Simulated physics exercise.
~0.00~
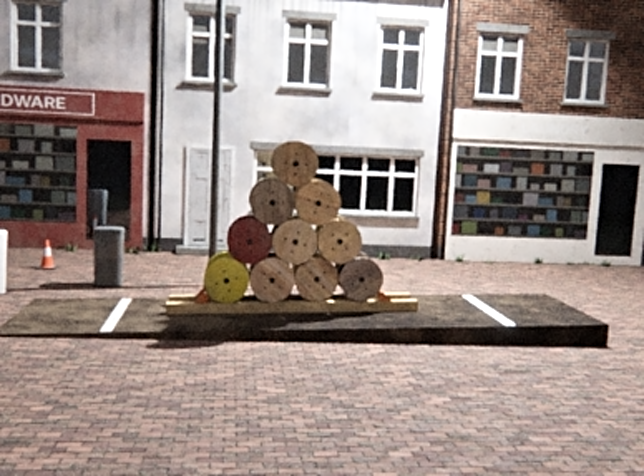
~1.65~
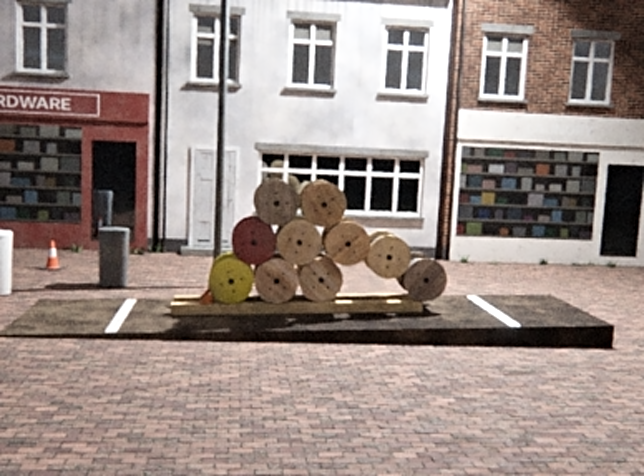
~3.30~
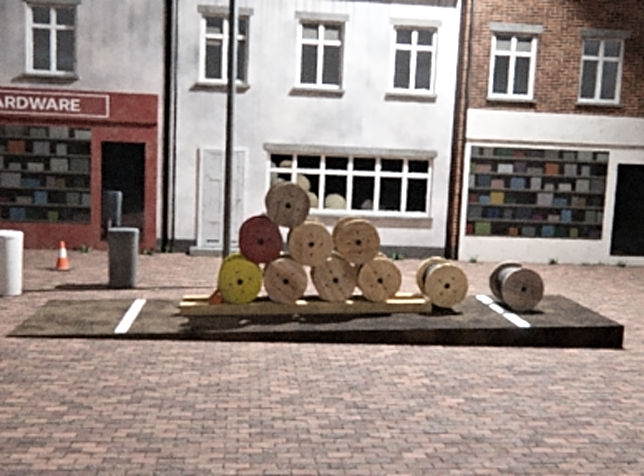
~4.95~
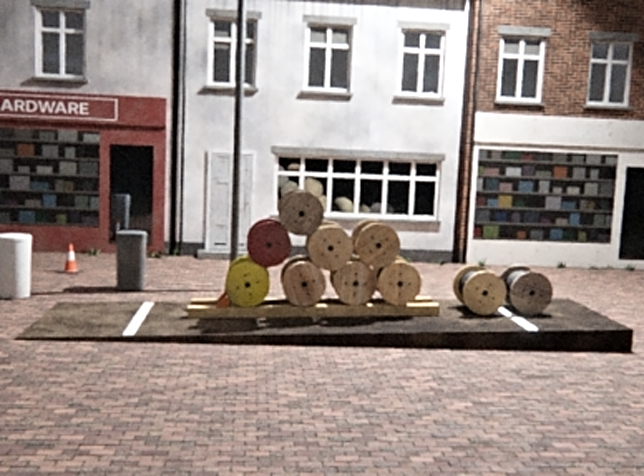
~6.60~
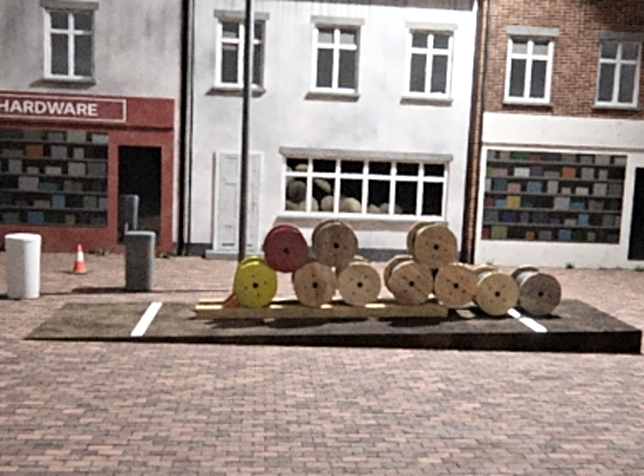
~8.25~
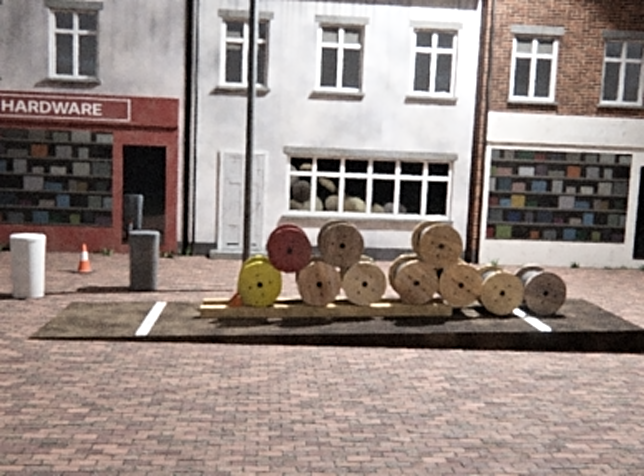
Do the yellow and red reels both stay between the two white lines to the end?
Yes, neither marked reel crosses a line. The yellow one stays at the left of the bearers and the red one ends up still resting on top of other reels.
